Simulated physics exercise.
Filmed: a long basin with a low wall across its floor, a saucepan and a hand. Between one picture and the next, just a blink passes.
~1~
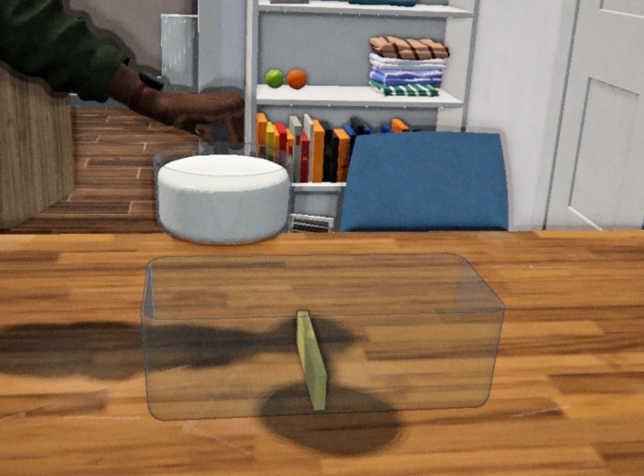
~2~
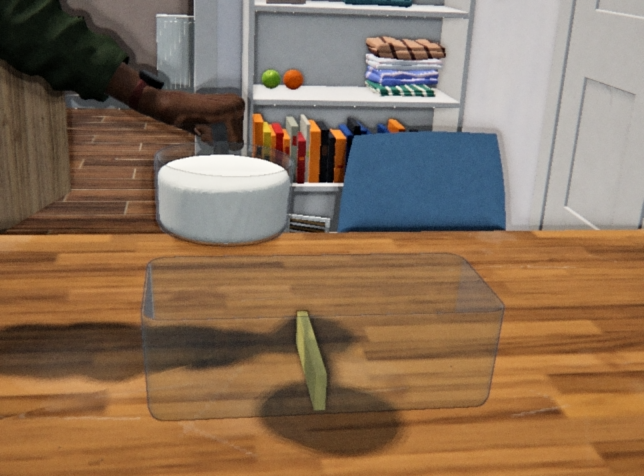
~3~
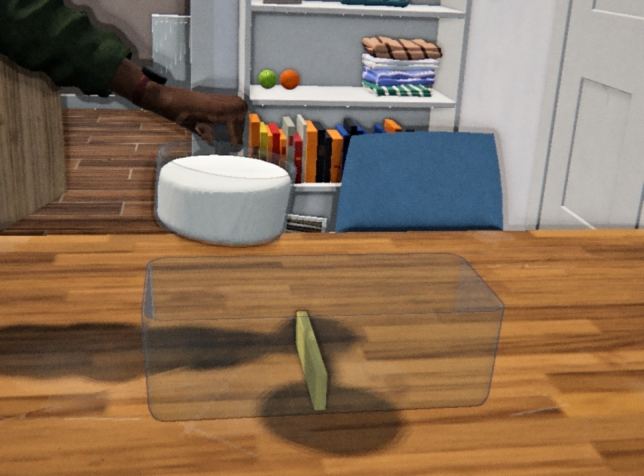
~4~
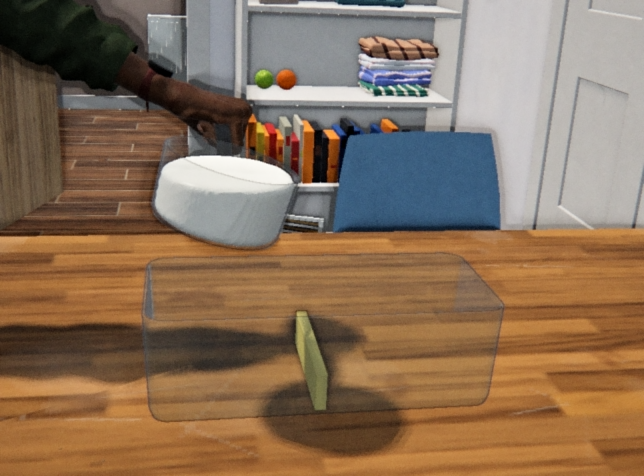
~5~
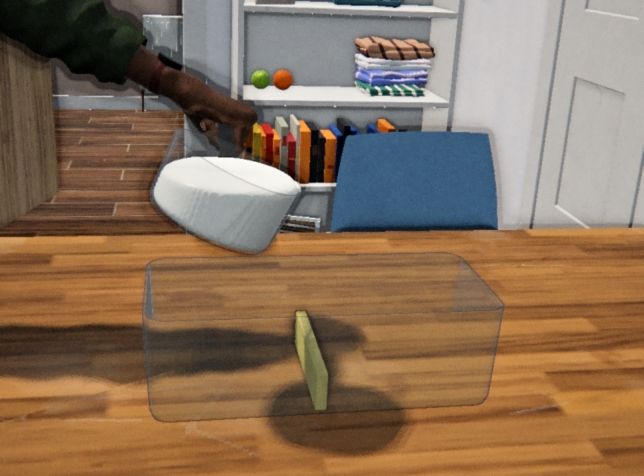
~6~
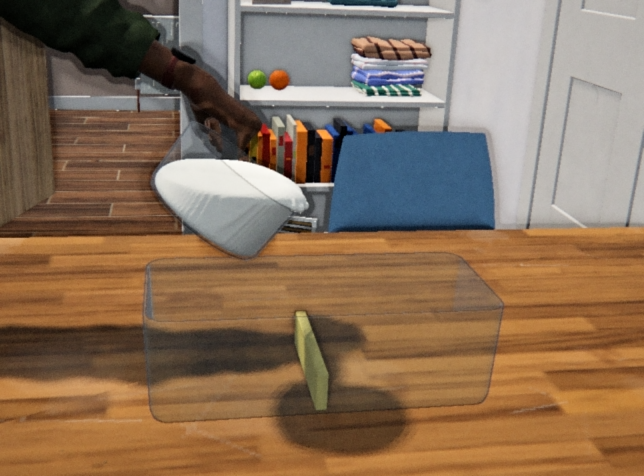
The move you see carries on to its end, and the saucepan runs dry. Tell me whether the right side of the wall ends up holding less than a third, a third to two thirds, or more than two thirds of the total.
No lower than a third, no higher than two thirds.
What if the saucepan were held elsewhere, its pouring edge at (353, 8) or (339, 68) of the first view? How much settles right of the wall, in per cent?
First place gives some 80 %, second place some 85 %.
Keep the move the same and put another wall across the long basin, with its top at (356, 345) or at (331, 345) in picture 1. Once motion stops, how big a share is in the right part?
The first position gives around 15 percent, the second around 35 percent.
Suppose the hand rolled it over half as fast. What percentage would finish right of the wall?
About 70 in a hundred.
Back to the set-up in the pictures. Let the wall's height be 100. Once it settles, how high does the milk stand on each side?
Left about 30, right about 40.
A moment on, the saucepan is tipped right over and 18 per cent is still to pour, 12 is left of the wall and 42 right of it.
Next, the saucepan is tipped right over and 2 per cent is still to pour, 36 is left of the wall and 58 right of it.
Then the saucepan is tipped right over and 0 per cent is still to pour, 40 is left of the wall and 58 right of it.
Later the saucepan is tipped right over and 0 per cent is still to pour, 40 is left of the wall and 58 right of it.
Finally, 40 per cent lies left of the wall, 58 right of it and 1 outside.
